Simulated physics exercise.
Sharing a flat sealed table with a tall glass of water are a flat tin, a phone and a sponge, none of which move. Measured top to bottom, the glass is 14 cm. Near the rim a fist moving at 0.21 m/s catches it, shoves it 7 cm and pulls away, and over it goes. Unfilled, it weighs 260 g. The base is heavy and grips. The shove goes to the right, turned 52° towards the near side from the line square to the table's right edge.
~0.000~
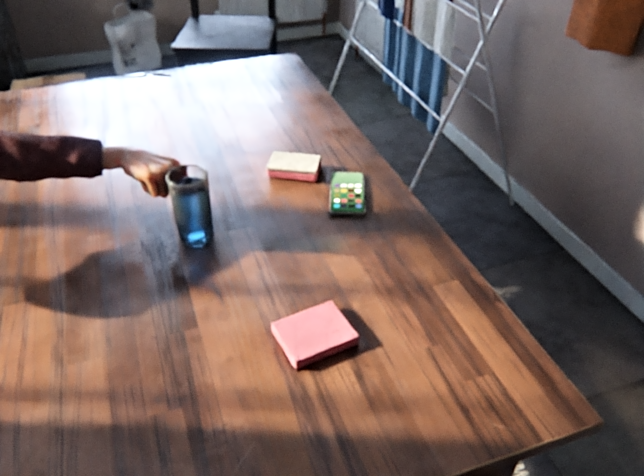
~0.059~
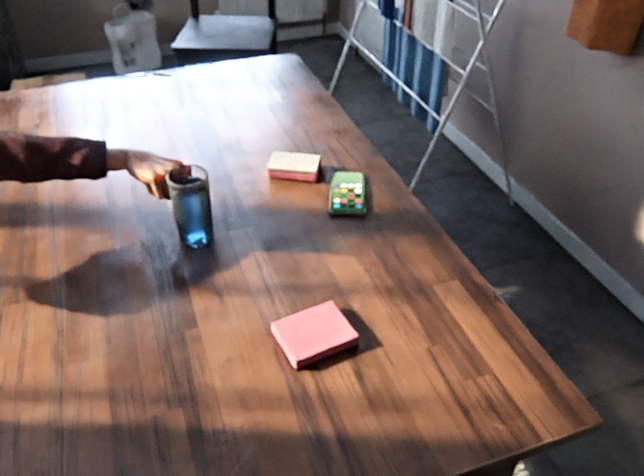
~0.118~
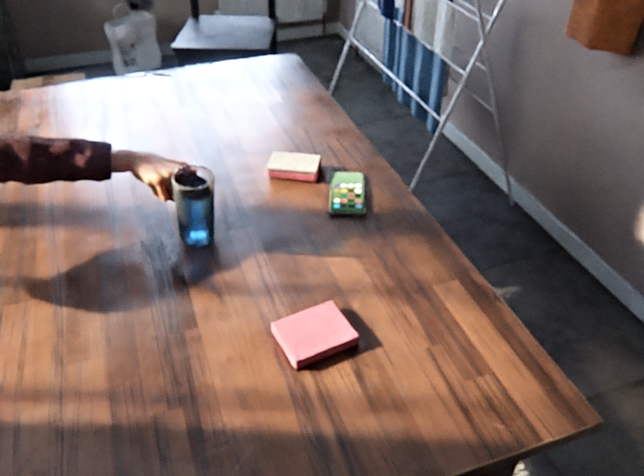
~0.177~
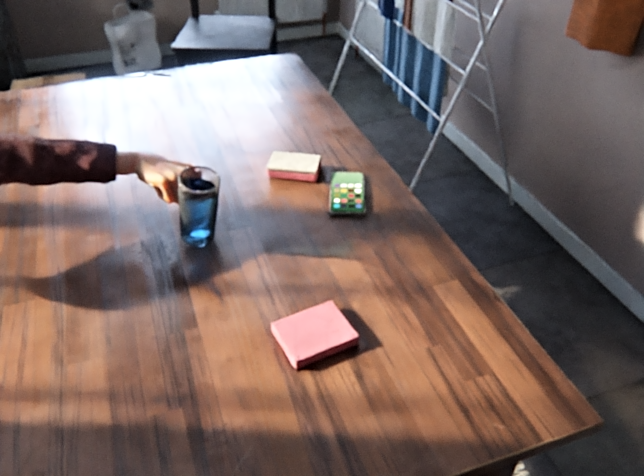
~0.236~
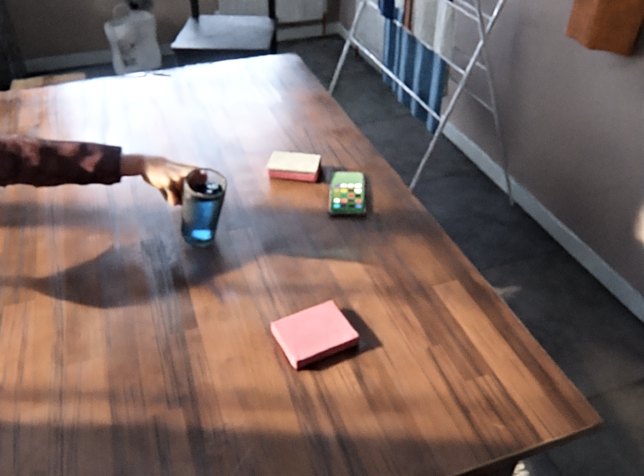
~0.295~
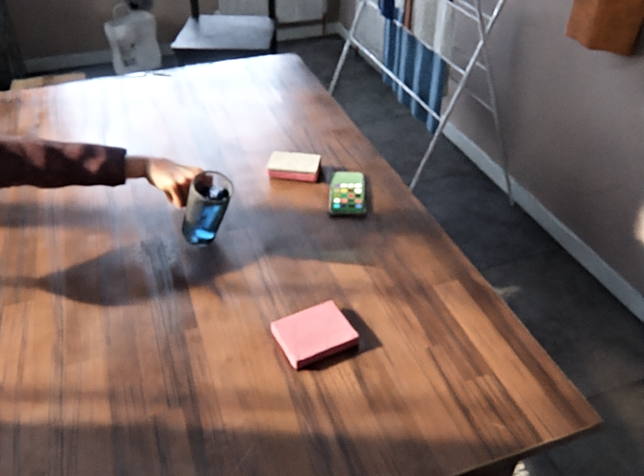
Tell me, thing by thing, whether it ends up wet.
The flat tin gets wet, the phone keeps dry, the sponge keeps dry.
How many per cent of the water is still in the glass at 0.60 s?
Near 90 in a hundred.
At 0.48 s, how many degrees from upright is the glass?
It is at some 50°.
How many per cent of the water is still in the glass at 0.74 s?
I'd say some 54 in a hundred.
After 0.48 s the tilt is 50° and 100 per cent is in the glass, 0 has run off the table; wet so far, nothing.
After 0.60 s the tilt is 88° and 89 per cent is in the glass, 0 has run off the table; wet so far, nothing.
After 0.74 s the tilt is 88° and 53 per cent is in the glass, 0 has run off the table; wet so far, flat tin.
After 0.98 s the tilt is 88° and 28 per cent is in the glass, 2 has run off the table; wet so far, flat tin.
In the end 7 per cent is in the glass, 23 has run off the table; wet so far, flat tin.
